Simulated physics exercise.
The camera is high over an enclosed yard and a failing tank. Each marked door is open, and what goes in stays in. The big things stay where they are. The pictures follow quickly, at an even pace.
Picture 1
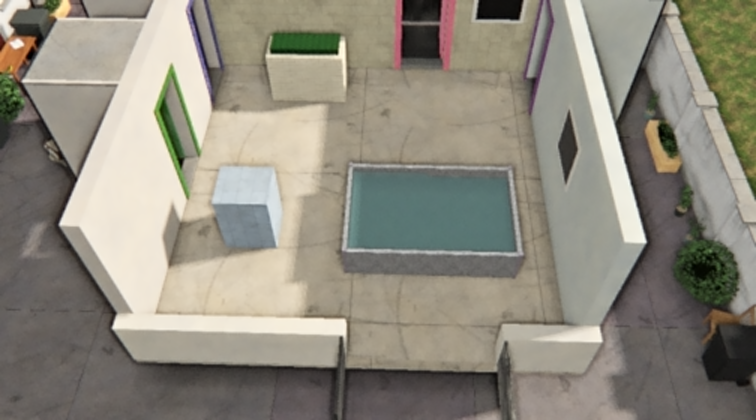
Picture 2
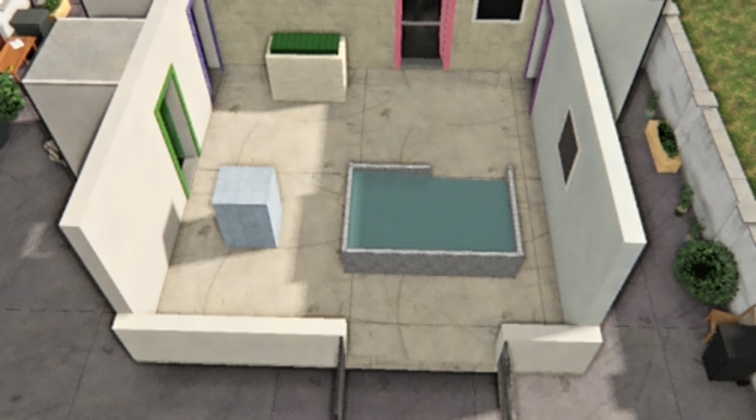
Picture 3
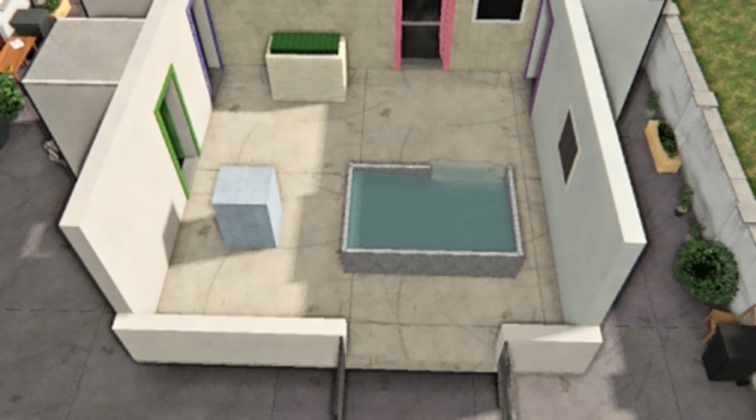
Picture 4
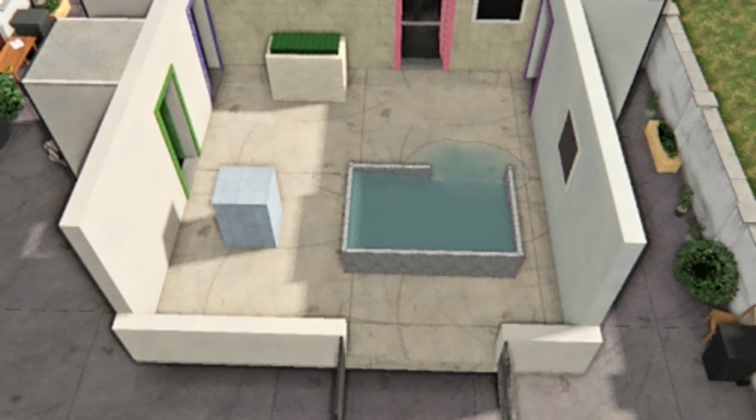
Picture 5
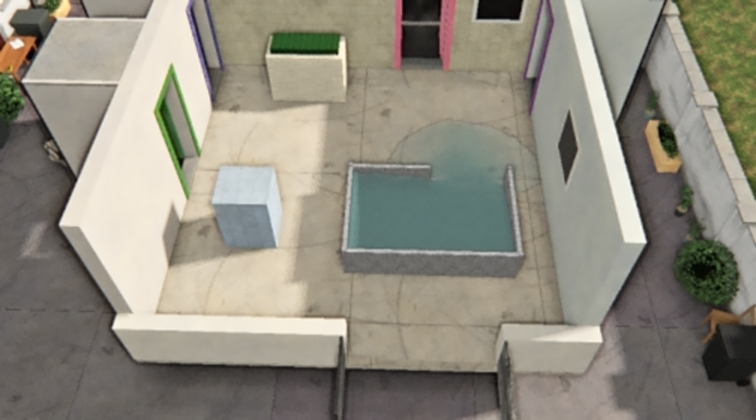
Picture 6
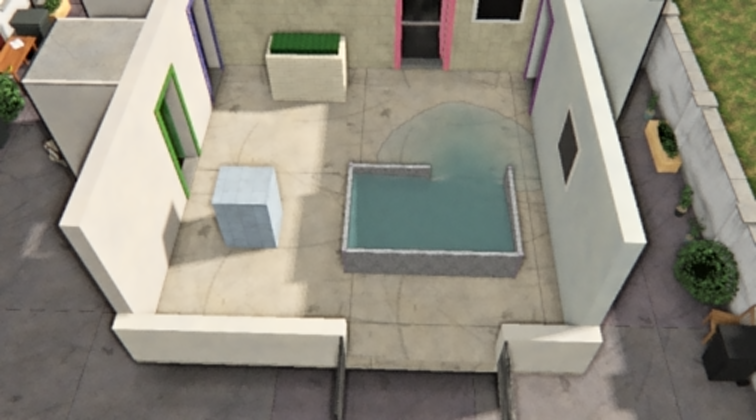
A tank's far wall opens on the right, and water spreads across the yard behind it.
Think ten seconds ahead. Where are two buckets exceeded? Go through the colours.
One by one: The blue door holds within the limit; the purple door floods; the green door holds within the limit; the pink door floods.
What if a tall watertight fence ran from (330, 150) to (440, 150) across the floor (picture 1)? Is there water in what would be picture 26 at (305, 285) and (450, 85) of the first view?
In that order: Dry, wet.
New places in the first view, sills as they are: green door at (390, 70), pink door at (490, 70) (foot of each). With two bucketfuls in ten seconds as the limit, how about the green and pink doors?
One by one: Green takes more, pink passes that mark.
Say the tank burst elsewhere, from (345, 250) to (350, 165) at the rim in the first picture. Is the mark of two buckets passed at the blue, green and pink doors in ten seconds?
The blue one lets less in; the green one goes over; the pink one lets less in.
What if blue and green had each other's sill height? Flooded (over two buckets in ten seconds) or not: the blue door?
Blue goes over.
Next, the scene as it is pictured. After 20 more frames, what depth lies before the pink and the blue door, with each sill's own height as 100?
In turn 190 and 0 per cent.
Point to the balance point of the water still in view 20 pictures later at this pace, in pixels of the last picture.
Roughly at (438, 150).
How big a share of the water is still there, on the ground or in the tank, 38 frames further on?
Near 88 in a hundred.
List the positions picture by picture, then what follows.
The first picture shows still water in the open tank at (431, 210).
In the second picture, the front is at a hidden place, out from the gap on the open tank's far side.
In the third picture, water pours out on the open tank's far side and has run to a hidden place.
In the fourth picture, water pours out on the open tank's far side and has run to (441, 143).
In the fifth picture, the front is at (450, 123), out from the gap on the open tank's far side.
In the sixth picture, the front is at (443, 106), out from the gap on the open tank's far side.
A moment on, water covers 25 % of the floor; the blue door not reached, the purple door wet at the sill, nothing in, the green door not reached, the pink door under two buckets in.
Next, water covers 25 % of the floor; the blue door not reached, the purple door under two buckets in, the green door not reached, the pink door over two buckets in.
Then, water covers 35 % of the floor; the blue door not reached, the purple door far over two buckets in, the green door not reached, the pink door far over two buckets in.
Later, water covers 65 % of the floor; the blue door wet at the sill, nothing in, the purple door far over two buckets in, the green door wet at the sill, nothing in, the pink door far over two buckets in.
In the end, water covers 90 % of the floor; the blue door wet at the sill, nothing in, the purple door far over two buckets in, the green door wet at the sill, nothing in, the pink door far over two buckets in.
